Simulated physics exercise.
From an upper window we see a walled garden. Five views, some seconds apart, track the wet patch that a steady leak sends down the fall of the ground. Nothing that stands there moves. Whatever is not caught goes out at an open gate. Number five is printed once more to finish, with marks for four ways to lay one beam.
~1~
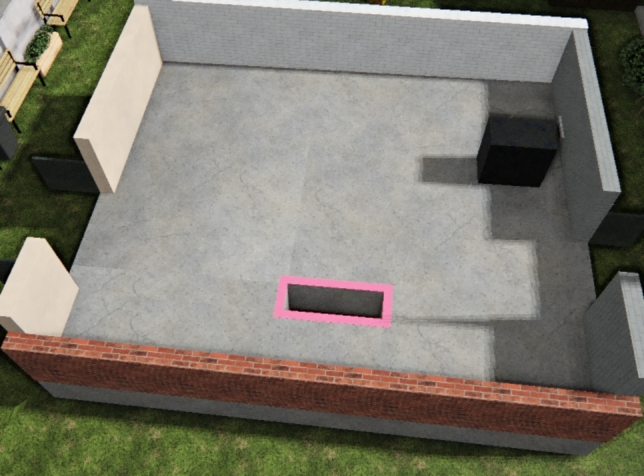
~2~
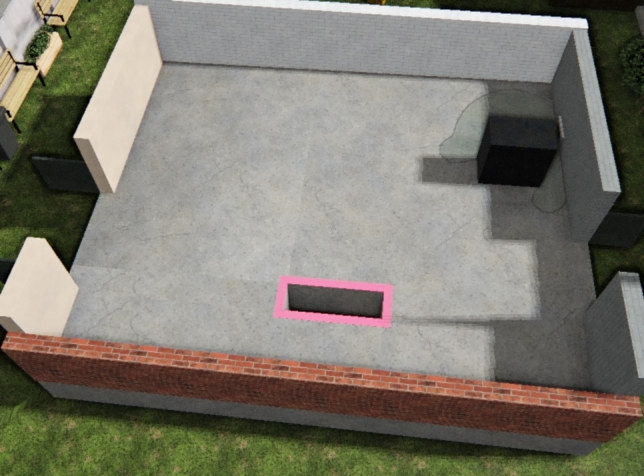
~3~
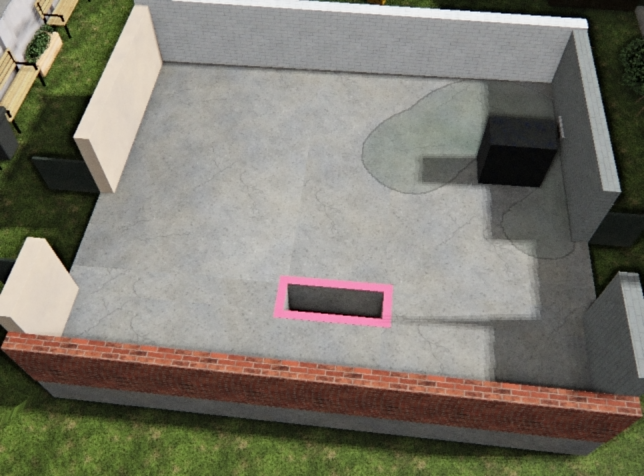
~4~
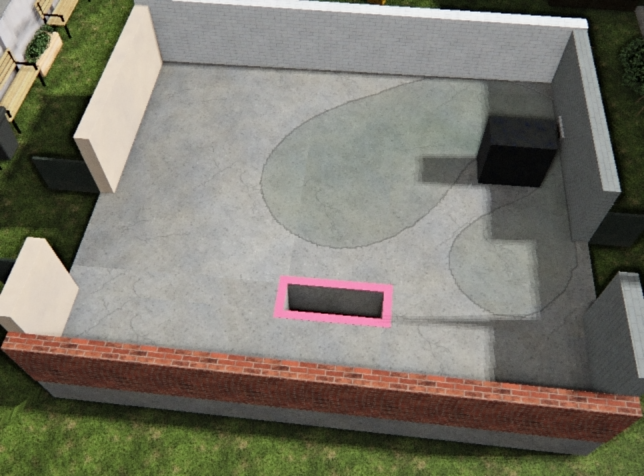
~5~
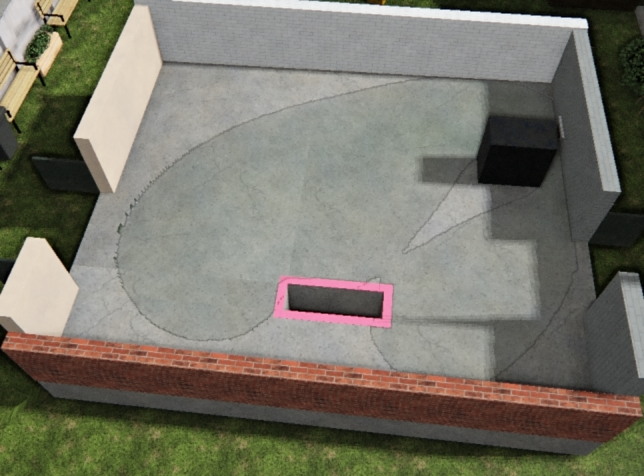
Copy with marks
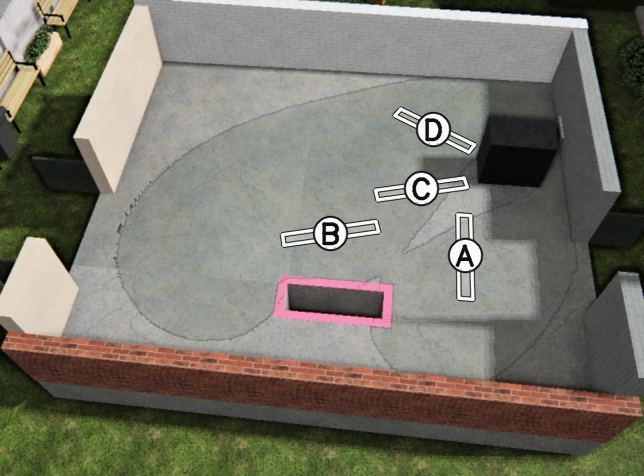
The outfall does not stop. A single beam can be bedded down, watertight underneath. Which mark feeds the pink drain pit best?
Place D.
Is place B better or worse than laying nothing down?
Place B is worse.
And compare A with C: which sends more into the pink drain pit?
That is place A.
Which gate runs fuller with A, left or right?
The left one.
On the marked copy, A from (465, 298) to (464, 215); B from (283, 239) to (377, 226); C from (376, 195) to (465, 182); D from (397, 112) to (471, 148).
Choosing A, about 9 % of the stream runs into the pink drain pit, about 90 % out by the gates.
Choosing B, about 8 % of the stream runs into the pink drain pit, about 90 % out by the gates.
Choosing C, about 6 % of the stream runs into the pink drain pit, about 93 % out by the gates.
Choosing D, about 12 % of the stream runs into the pink drain pit, about 84 % out by the gates.
